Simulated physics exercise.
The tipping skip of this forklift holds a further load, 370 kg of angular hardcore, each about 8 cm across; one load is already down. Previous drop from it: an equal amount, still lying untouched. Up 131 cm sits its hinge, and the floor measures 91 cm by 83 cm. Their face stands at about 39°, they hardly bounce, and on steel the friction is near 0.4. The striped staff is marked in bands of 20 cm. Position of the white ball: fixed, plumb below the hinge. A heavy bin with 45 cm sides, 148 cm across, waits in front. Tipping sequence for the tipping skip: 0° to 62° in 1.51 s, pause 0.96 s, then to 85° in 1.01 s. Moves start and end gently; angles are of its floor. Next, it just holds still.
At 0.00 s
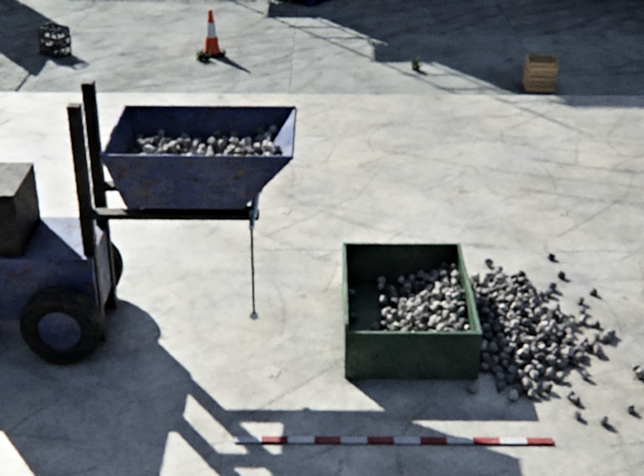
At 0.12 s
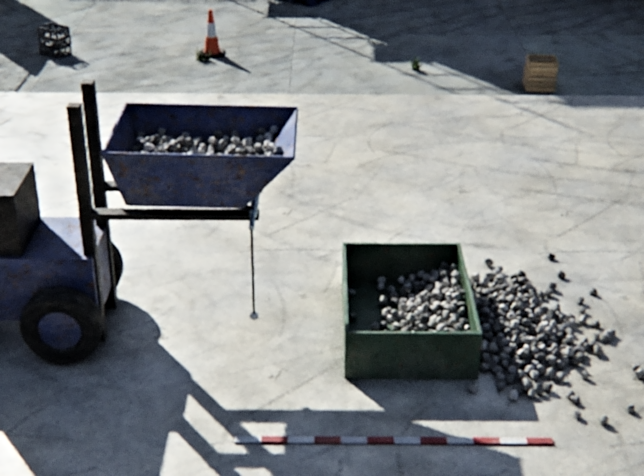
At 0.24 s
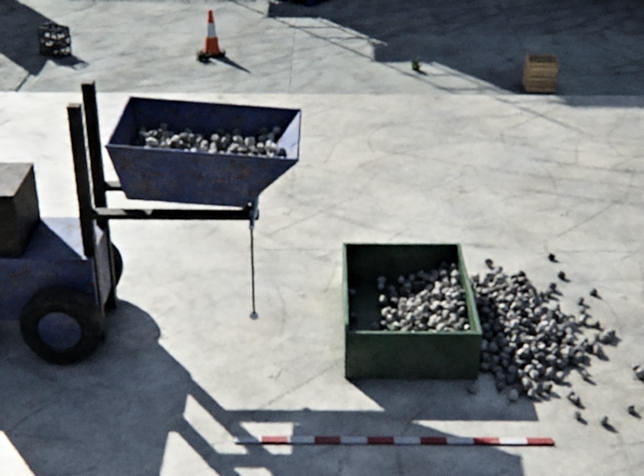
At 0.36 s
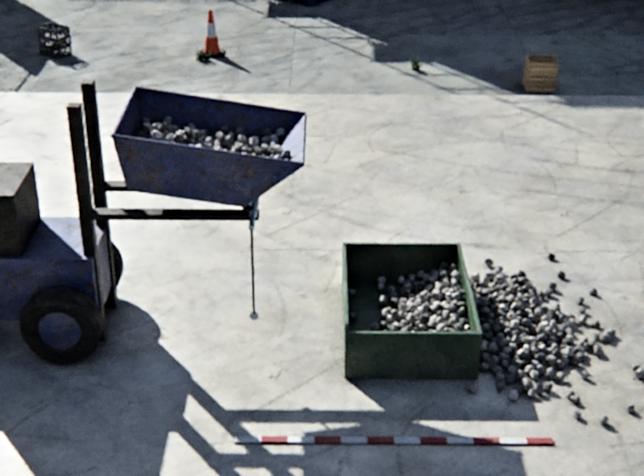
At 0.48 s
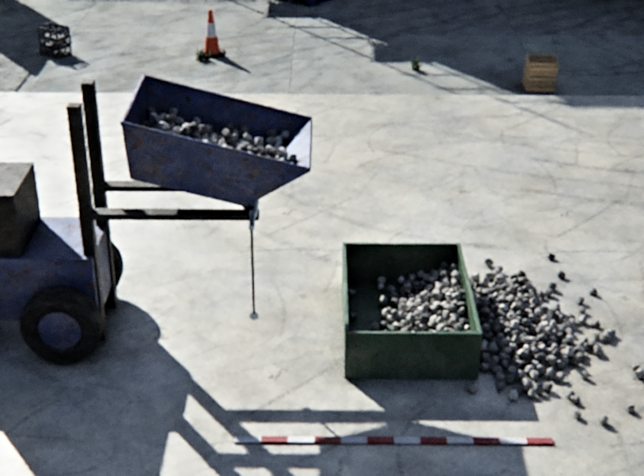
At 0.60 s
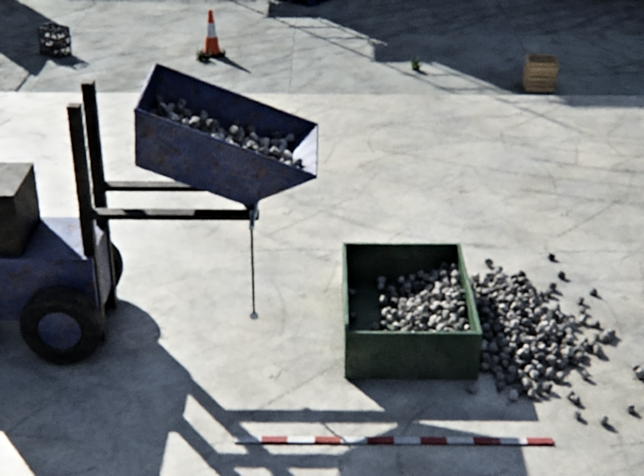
A forklift's blue skip of grey stones gradually tilts down toward the right, its left end rising.
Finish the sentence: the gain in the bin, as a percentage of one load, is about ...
... 98 per cent.
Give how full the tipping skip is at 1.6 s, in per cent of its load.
About 100 percent is still in there.
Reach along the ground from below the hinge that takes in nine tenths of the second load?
That's roughly 140 cm.
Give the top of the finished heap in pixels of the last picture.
Close to (378, 292).
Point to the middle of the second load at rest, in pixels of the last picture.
(381, 310).
After 1.1 s the floor is at 52°; in per cent of one load, 100 in the tipping skip, 52 in the bin, 48 beside or beyond the bin; the foremost stones are at (639, 342).
After 1.6 s the floor is at 62°; in per cent of one load, 99 in the tipping skip, 0 short of the bin, 52 in the bin, 48 beside or beyond the bin; the foremost stones are at (639, 342).
After 3.9 s the floor is at 85°; in per cent of one load, 4 in the tipping skip, 5 short of the bin, 143 in the bin, 48 beside or beyond the bin; the foremost stones are at (639, 342).
After 6.6 s the floor is at 85°; in per cent of one load, 0 in the tipping skip, 1 short of the bin, 151 in the bin, 48 beside or beyond the bin; the foremost stones are at (639, 342). Net gain in the bin, 98.
